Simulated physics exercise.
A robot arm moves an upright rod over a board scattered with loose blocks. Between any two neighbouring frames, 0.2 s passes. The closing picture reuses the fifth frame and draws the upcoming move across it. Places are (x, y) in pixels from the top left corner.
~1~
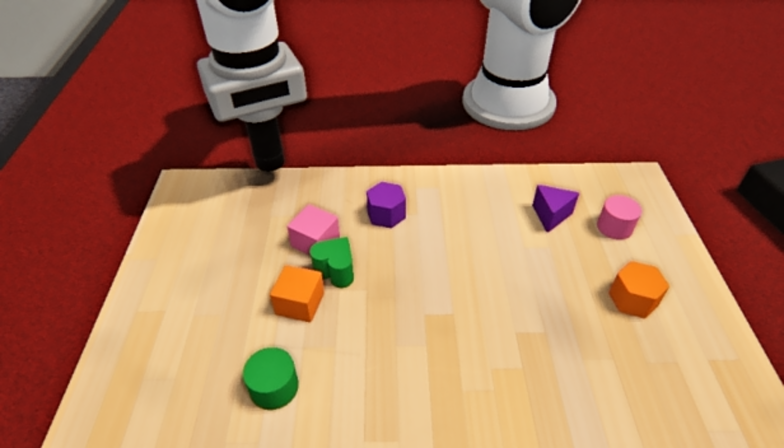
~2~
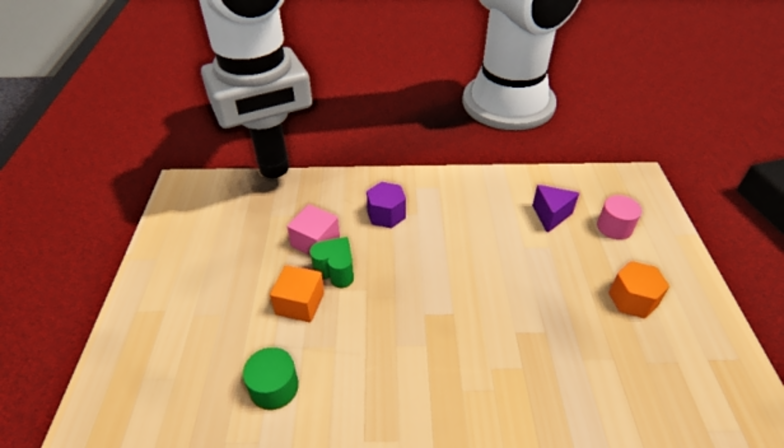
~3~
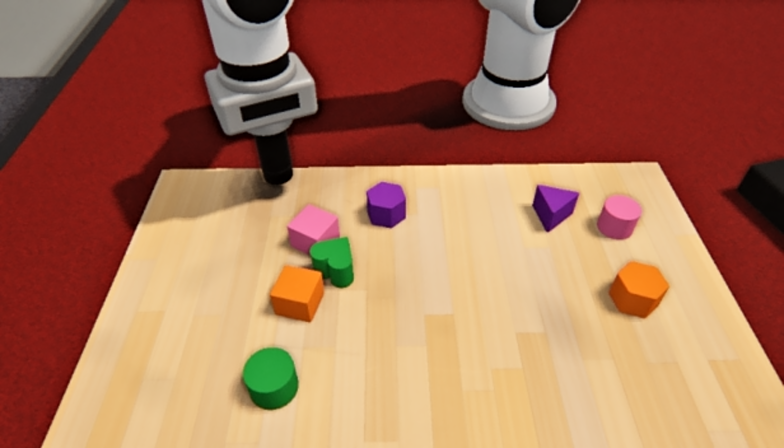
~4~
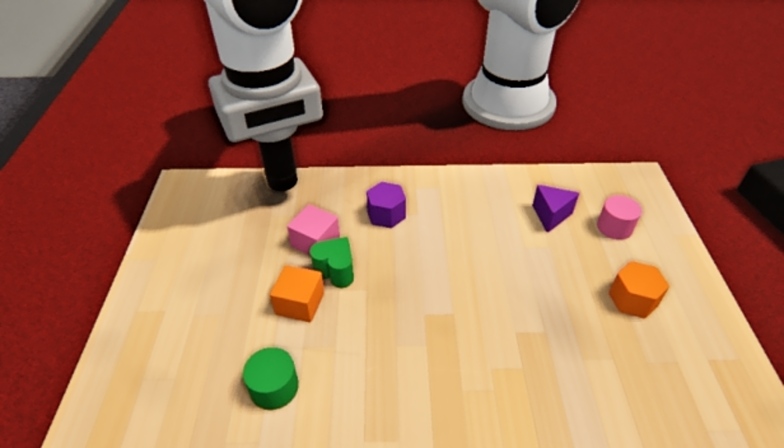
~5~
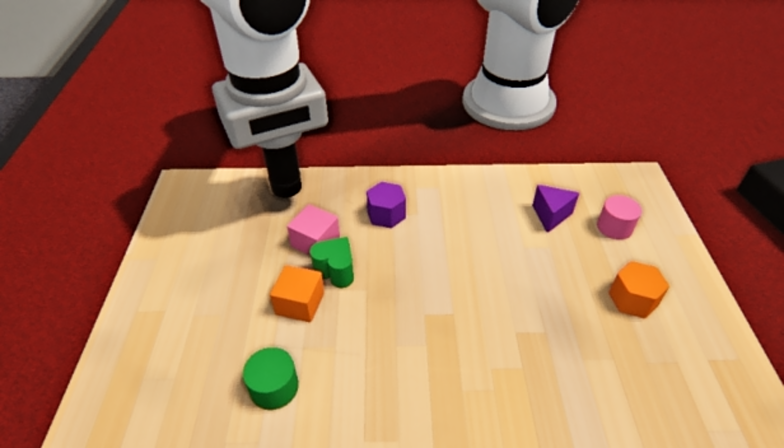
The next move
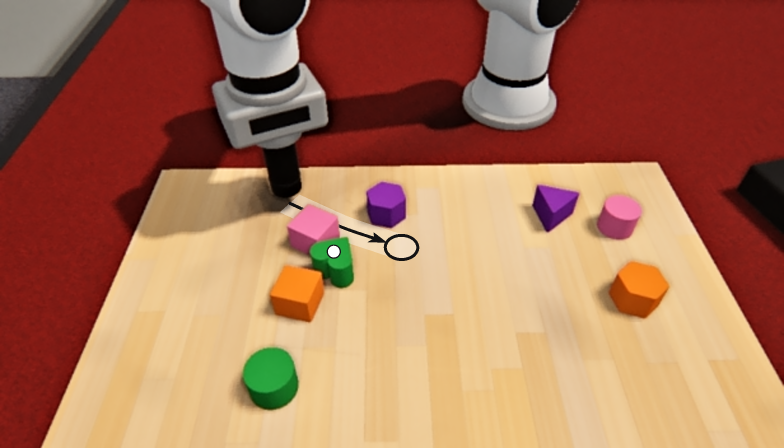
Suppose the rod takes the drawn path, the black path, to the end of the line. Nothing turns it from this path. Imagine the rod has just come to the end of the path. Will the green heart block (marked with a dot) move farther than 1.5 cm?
Yes.
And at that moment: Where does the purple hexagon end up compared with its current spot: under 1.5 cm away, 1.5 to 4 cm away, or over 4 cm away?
Below 1.5 cm.
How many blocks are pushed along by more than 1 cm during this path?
Two of them.
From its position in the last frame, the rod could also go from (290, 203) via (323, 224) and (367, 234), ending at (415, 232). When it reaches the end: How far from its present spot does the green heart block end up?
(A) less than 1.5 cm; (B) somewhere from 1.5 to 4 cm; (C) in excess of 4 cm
Correct choice: B.
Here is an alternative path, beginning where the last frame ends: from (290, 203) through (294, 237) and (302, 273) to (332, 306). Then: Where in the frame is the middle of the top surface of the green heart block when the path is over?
Expect it around (410, 286).
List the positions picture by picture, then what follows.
In the first frame, rod tip (270, 163); block tops, pink four-sided block (313, 221); green heart block (334, 252); purple hexagon (386, 194).
In the second frame, rod (275, 170); blocks unchanged.
In the third frame, rod (279, 176); blocks unchanged.
In the fourth frame, rod (283, 182); blocks unchanged.
In the fifth frame, rod (287, 189); pink four-sided block (313, 221); green heart block (334, 252); purple hexagon (386, 194).
Path on the board, from (290, 203) via (323, 219) and (361, 234), ending at (402, 247); the dot is on the green heart block.
The first path, step by step. One third of the way, rod (322, 205); pink four-sided block (317, 228), turned 20° clockwise.
Two thirds of the way, rod (360, 219); pink four-sided block (335, 235), turned 80° clockwise; green heart block (331, 266), turned 20° clockwise.
At the end, rod (402, 233); pink four-sided block (343, 235), turned 95° clockwise; green heart block (331, 267), turned 20° clockwise; purple hexagon in place.
